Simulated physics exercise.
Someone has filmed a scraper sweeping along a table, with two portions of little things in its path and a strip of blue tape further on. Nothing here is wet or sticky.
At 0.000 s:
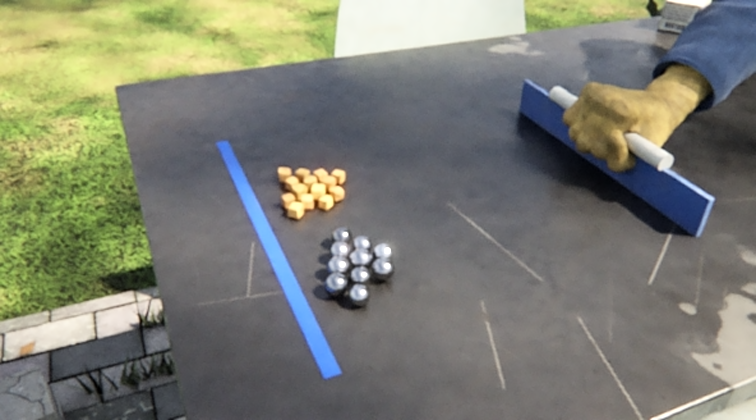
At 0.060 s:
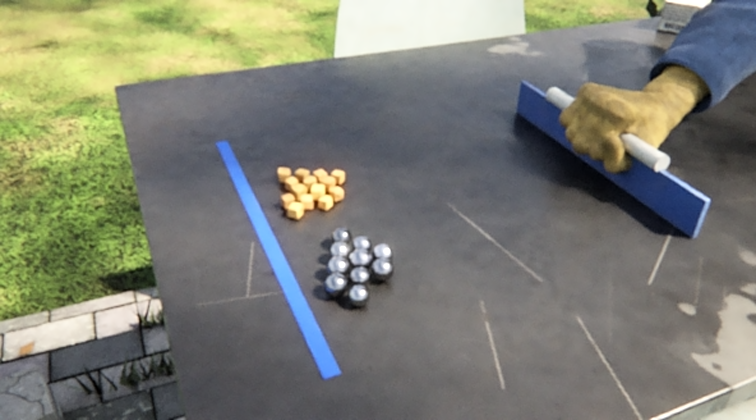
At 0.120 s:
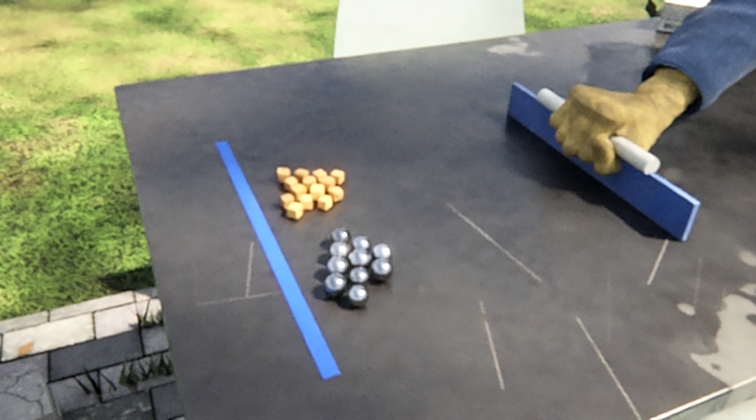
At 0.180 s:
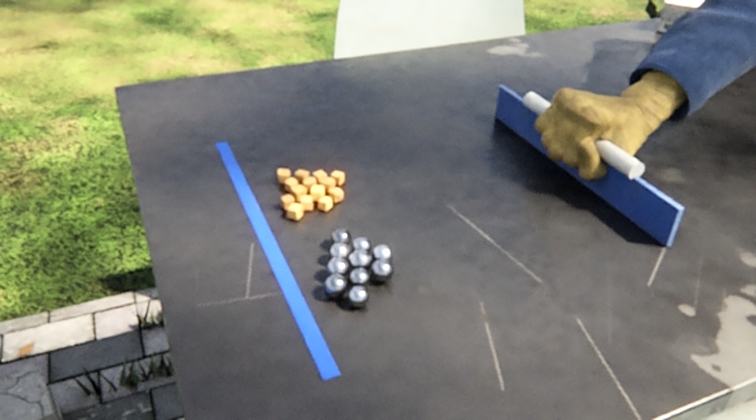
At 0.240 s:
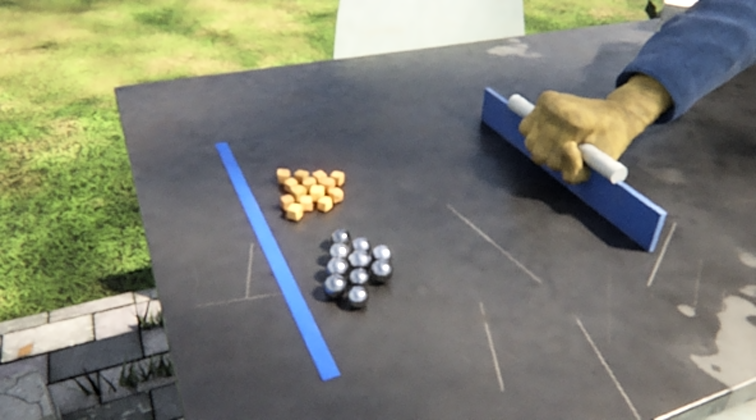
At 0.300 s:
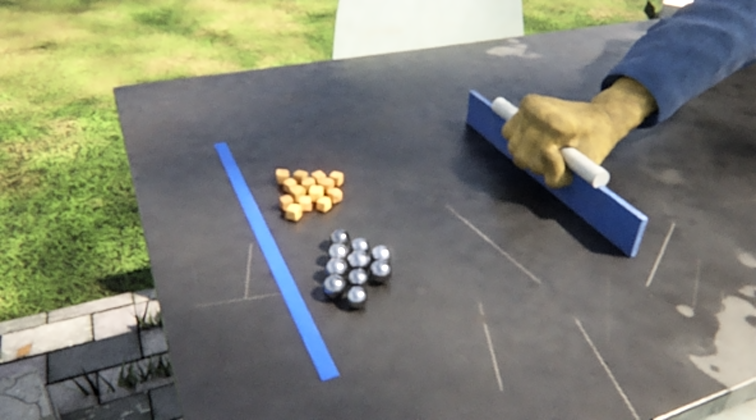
The video shows a gloved hand sliding a blue scraper slowly leftward a short way across a dark outdoor table, while small orange cubes and shiny steel balls sit motionless beside a strip of blue tape.
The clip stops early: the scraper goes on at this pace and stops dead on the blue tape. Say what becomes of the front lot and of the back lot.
The front lot loses pieces over the edge and the back lot stays on top.
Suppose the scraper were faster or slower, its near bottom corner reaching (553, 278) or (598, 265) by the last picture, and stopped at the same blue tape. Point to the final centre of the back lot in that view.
Around (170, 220) in the first try, (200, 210) in the second.
By 0.76 s, scraper still moving, near (407, 171); front lot all on the table, its front near (335, 287); back lot all on the table, its front near (286, 203).
By 1.25 s, scraper stopped at the blue tape; front lot all on the table, its front near (204, 292); back lot all on the table, its front near (205, 227).
By 1.53 s, scraper stopped at the blue tape; front lot almost all over the edge; back lot all on the table, its front near (196, 200).
When it is over (1.8 s), scraper stopped at the blue tape; front lot every one over the edge; back lot all on the table, its front near (194, 200).
